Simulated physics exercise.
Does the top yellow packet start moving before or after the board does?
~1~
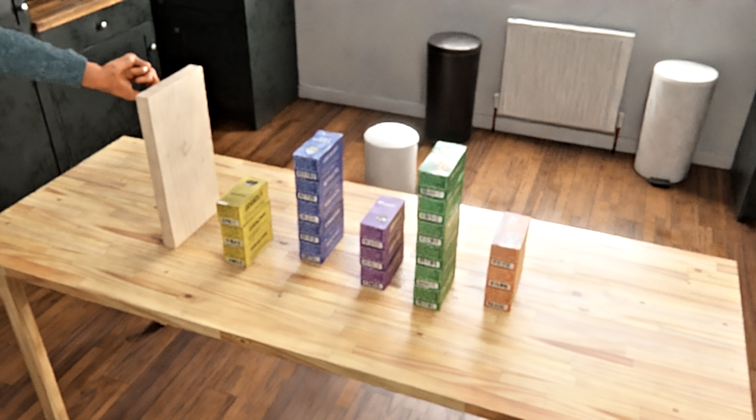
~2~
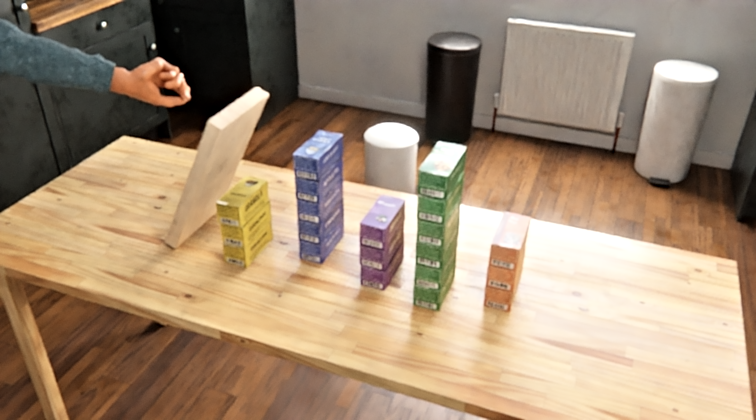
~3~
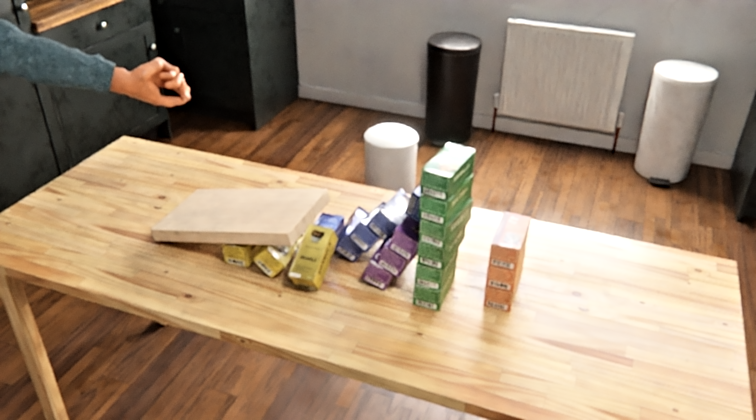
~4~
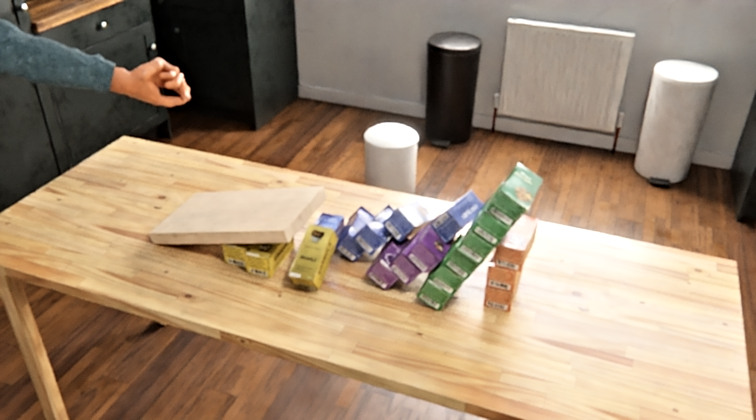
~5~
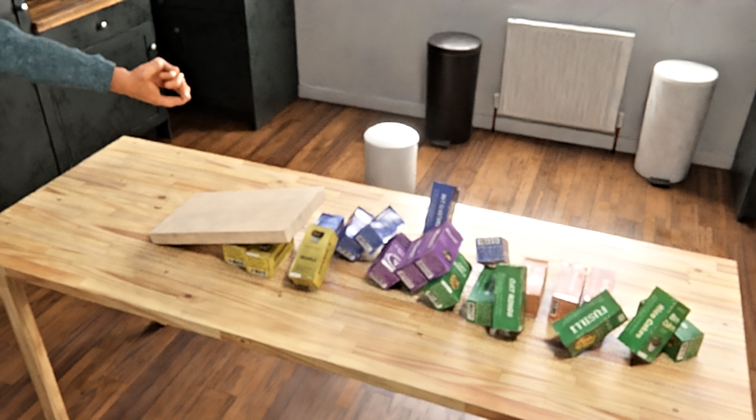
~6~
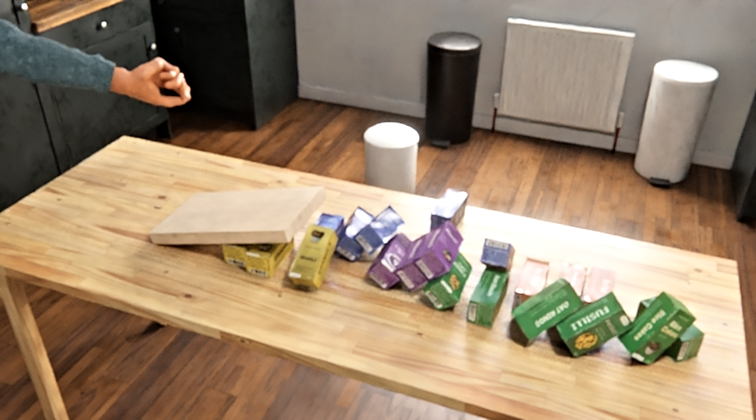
It starts moving after the board. The board is already leaning to the right while the top yellow packet is still in its place.
